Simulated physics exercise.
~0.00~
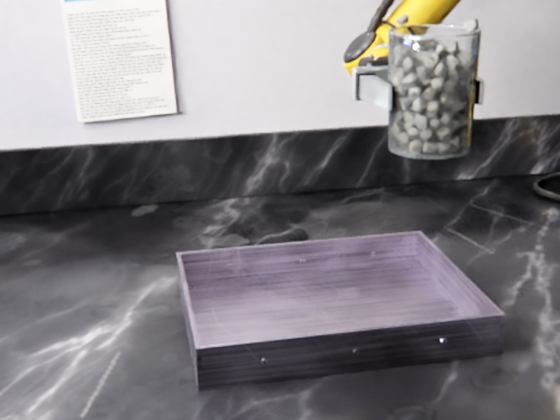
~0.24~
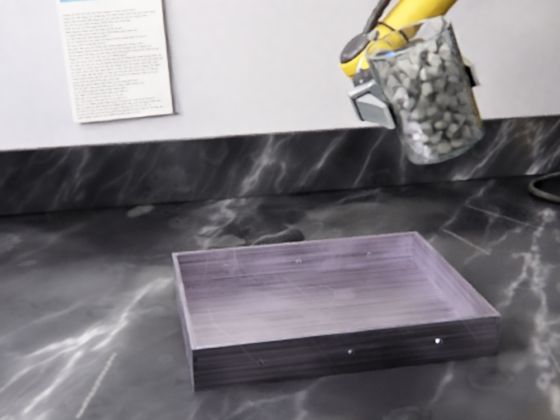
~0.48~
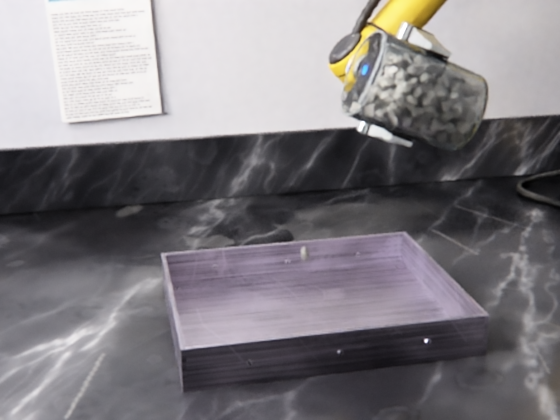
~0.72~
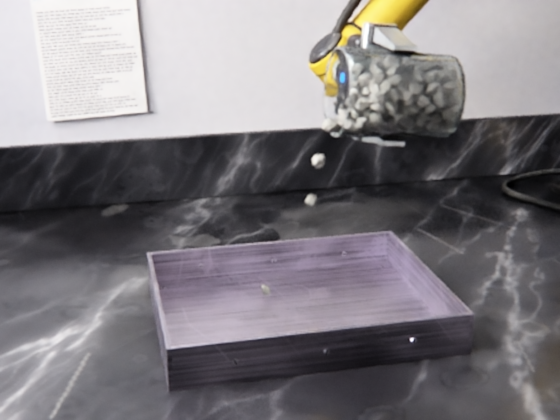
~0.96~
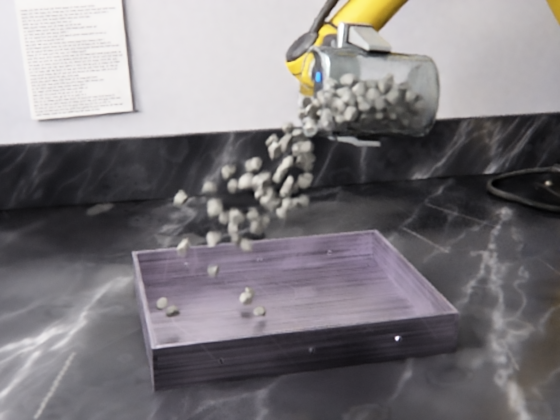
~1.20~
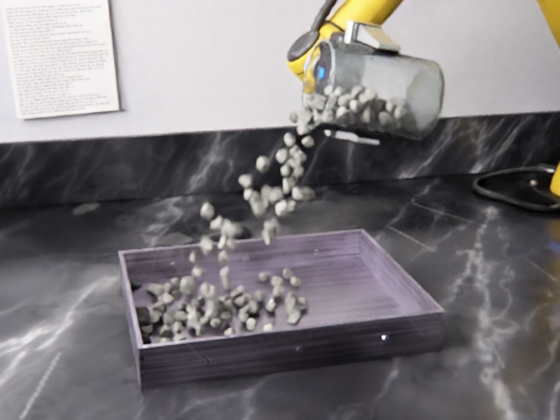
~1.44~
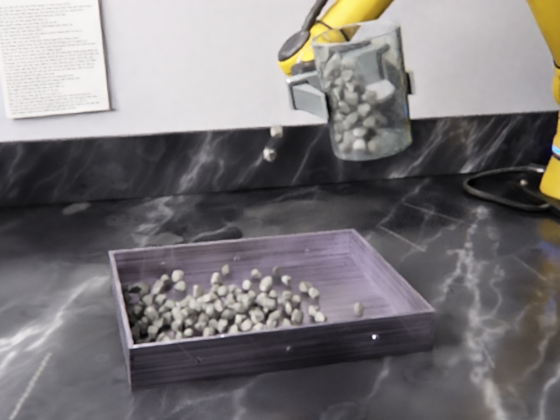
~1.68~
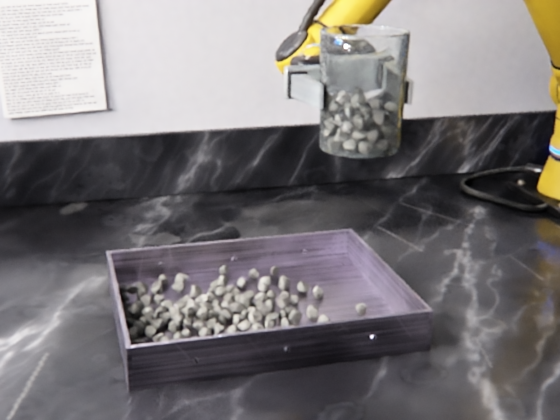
The clip shows a yellow robot arm tipping a clear tumbler of small gray pebbles to the left over a purple tray on a black marbled table, then turning it upright again, leaving many pebbles heaped in the tray and some still in the tumbler.
